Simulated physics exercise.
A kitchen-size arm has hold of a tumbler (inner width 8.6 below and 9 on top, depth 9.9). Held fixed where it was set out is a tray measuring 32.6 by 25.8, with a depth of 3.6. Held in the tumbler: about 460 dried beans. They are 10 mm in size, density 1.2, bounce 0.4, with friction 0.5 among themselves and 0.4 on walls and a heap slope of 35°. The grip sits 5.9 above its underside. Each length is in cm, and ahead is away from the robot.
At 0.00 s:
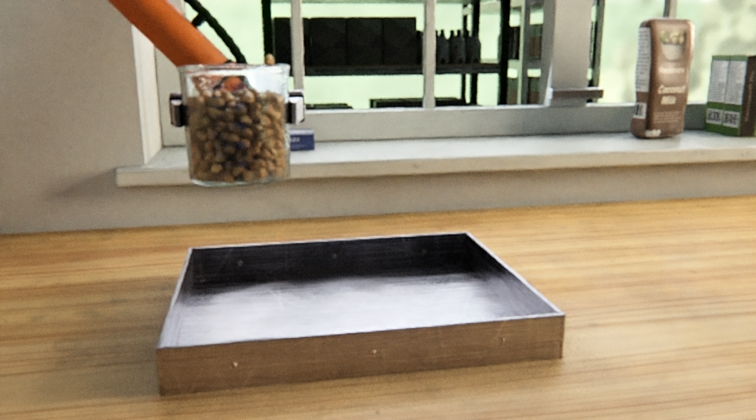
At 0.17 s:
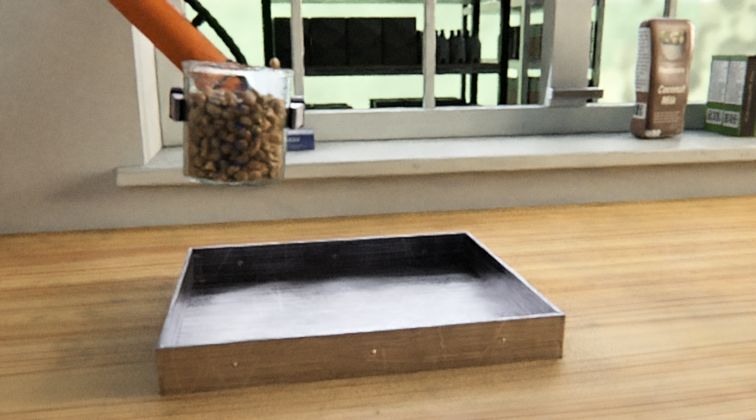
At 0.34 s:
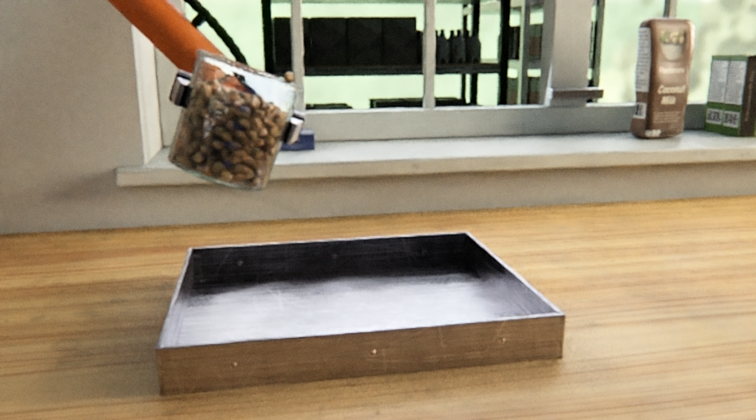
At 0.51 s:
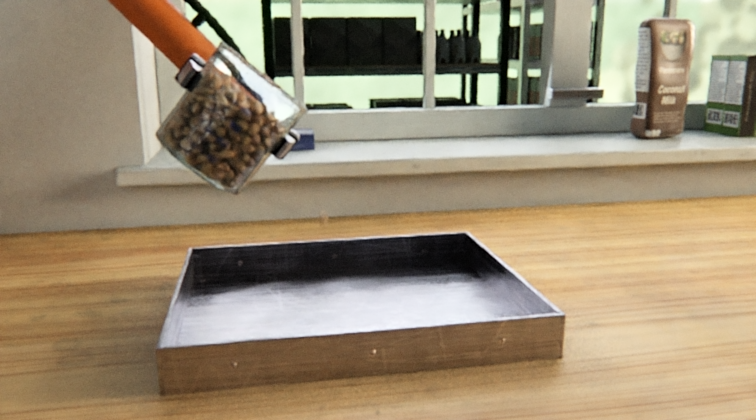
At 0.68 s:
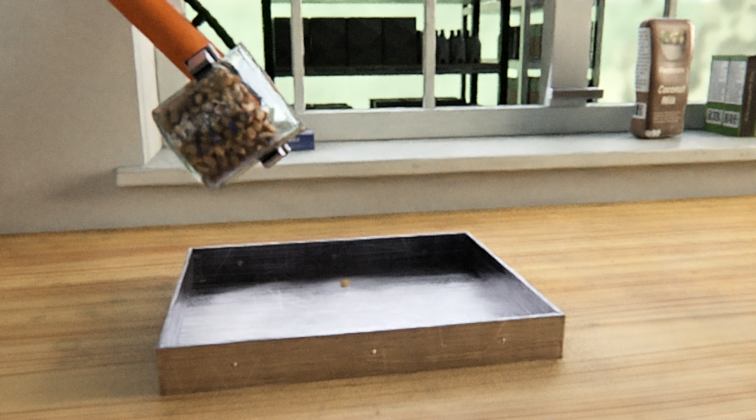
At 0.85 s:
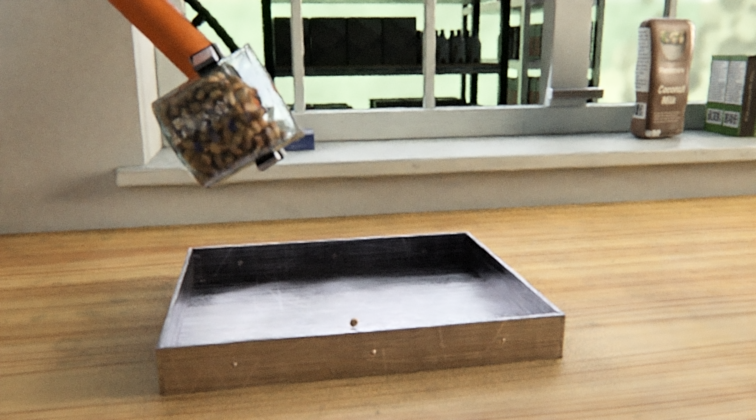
An orange robot arm tilts a clear tumbler of beans, and one bean drops into the tray.
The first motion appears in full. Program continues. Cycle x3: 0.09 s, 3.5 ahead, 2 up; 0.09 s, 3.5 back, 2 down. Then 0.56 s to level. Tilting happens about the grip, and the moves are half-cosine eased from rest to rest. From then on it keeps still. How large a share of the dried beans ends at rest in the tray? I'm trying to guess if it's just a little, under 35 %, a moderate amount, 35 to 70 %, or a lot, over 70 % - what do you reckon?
I reckon a moderate amount.
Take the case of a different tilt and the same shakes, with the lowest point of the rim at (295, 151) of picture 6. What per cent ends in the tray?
The share is around 90 %.
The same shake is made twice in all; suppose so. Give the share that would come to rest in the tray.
Near 50 per cent.
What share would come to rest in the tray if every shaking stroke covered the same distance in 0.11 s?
It would be some 45 %.
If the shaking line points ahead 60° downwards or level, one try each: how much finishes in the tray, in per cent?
It comes to around 10 per cent on the first try and around 35 per cent on the second.
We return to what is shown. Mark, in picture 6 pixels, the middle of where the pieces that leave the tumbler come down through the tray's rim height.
Centre: Roughly (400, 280).
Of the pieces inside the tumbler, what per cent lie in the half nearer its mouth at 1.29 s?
Around 30 percent.
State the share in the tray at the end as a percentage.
I'd guess near 60 per cent.
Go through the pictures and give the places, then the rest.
Tumbler middle at (238, 124), level; upper third of the load around (238, 108), from x 190 to 280, top at y 60; 455 in the tumbler, in the first picture.
Tumbler middle at (237, 124), tilted 6° forward; upper third of the load around (234, 109), from x 190 to 280, top at y 65, in the second picture.
Tumbler middle at (234, 123), tilted 21° forward; upper third of the load around (228, 109), from x 180 to 290, top at y 75, in the third picture.
Tumbler middle at (231, 122), tilted 40° forward; upper third of the load around (222, 106), from x 170 to 325, top at y 80; 454 in the tumbler, 1 in flight or on a rim, in the fourth picture.
Tumbler middle at (229, 120), tilted 55° forward; upper third of the load around (220, 102), from x 165 to 345, top at y 75; 454 in the tumbler, 1 in the tray, in the fifth picture.
Tumbler middle at (228, 119), tilted 61° forward; upper third of the load around (216, 102), from x 165 to 355, top at y 75; 454 in the tumbler, 1 in the tray, in the sixth picture.
After 1.29 s, tilted 61° forward, highest piece 23 above the table; 230 in the tumbler, 165 in the tray, 2 on the table or floor, 58 in flight or on a rim.
After 1.73 s, tilted 20° forward, highest piece 23 above the table; 263 in the tray, 189 in the tumbler, 3 on the table or floor.
After 2.15 s, level, highest piece 21 above the table; 263 in the tray, 189 in the tumbler, 3 on the table or floor.
After 3.20 s, level, highest piece 21 above the table; 263 in the tray, 189 in the tumbler, 3 on the table or floor.
At rest, 263 in the tray, 189 in the tumbler, 3 on the table or floor. That is 58 % in the tray.
